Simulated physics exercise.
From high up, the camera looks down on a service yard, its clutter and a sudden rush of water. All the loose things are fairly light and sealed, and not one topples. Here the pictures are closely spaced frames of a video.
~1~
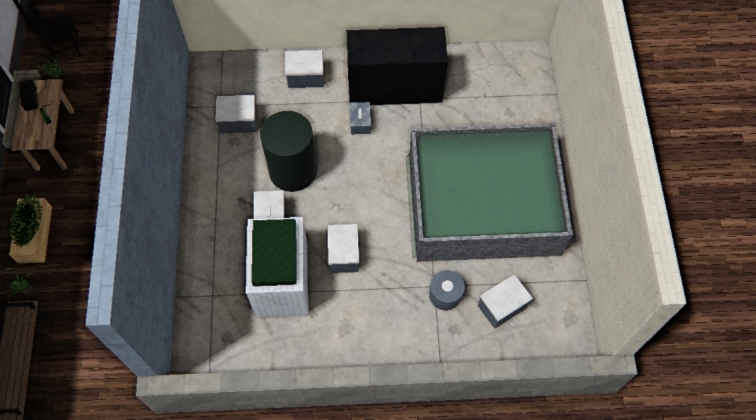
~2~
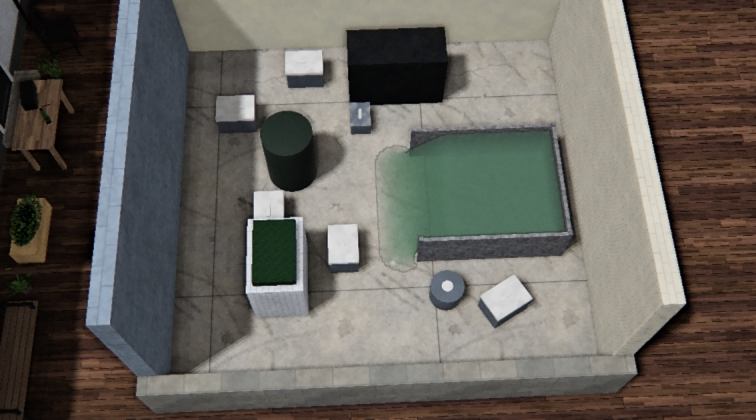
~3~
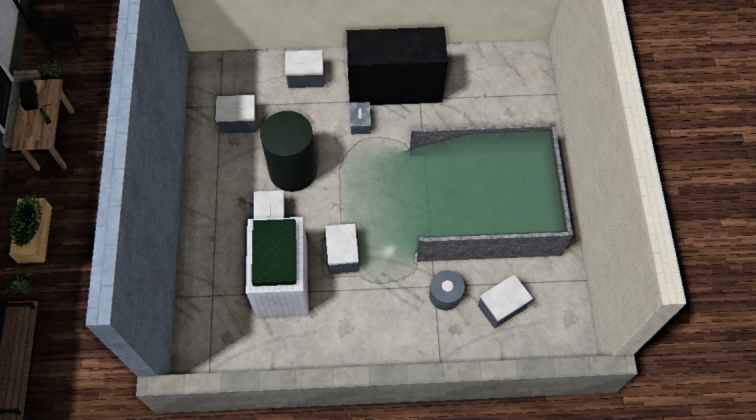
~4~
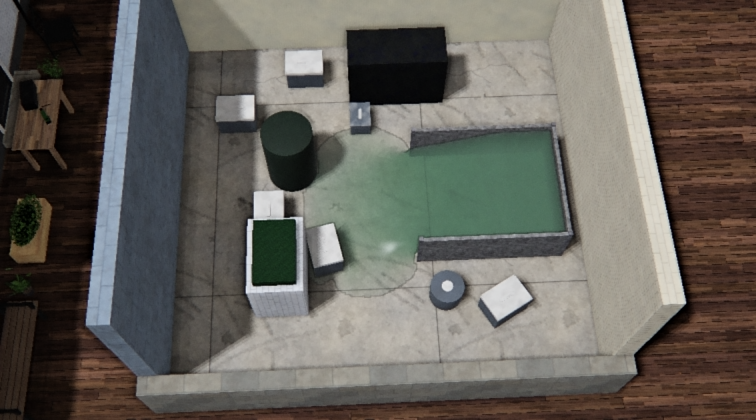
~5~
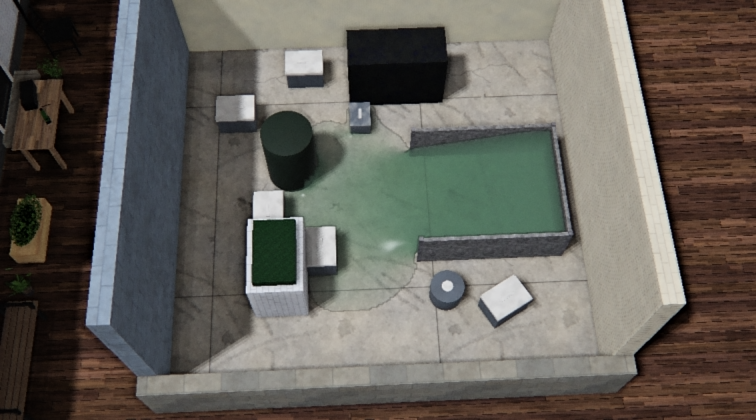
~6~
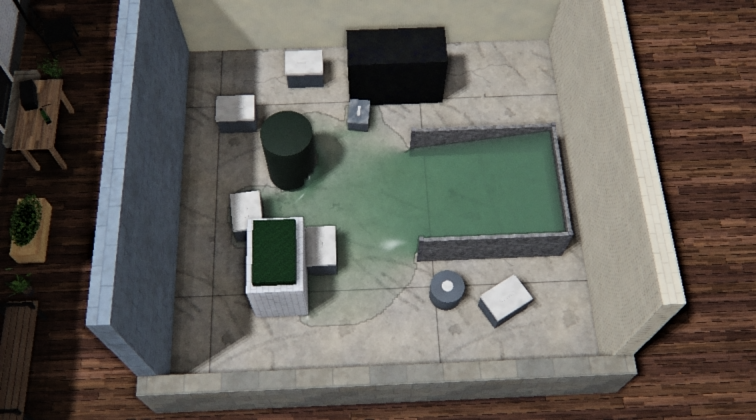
Green water spilling leftward from a walled tank across a paved yard, nudging a few pale blocks among dark, unmoving containers.
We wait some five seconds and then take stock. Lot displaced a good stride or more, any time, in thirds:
2/3 or more.
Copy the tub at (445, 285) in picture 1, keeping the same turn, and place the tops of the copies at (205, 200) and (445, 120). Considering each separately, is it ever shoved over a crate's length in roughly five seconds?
Result, in sequence - displaced that far / short of that distance.
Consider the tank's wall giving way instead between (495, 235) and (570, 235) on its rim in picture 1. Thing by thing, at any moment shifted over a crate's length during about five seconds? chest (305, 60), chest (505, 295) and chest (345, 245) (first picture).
Fell short, went past that, went past that.
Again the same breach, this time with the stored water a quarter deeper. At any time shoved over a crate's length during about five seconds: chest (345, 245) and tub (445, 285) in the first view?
Lab note, in sequence: Reached that mark / stayed below that mark.
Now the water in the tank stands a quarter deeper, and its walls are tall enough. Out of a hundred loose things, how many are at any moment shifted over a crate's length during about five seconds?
Roughly 90 per cent of them.
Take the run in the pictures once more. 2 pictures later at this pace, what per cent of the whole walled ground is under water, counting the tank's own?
40 per cent, roughly.
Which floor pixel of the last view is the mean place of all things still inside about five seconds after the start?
Centre of the remaining clutter: Around (394, 205).
A moment on, 1 of 7 are well off their spots; 1 afloat.
Next, 1 of 7 are well off their spots; 4 afloat.
Later, 3 of 7 are well off their spots; 4 afloat.
In the end, 6 of 7 are well off their spots, and 6 have been at some point; 5 afloat.
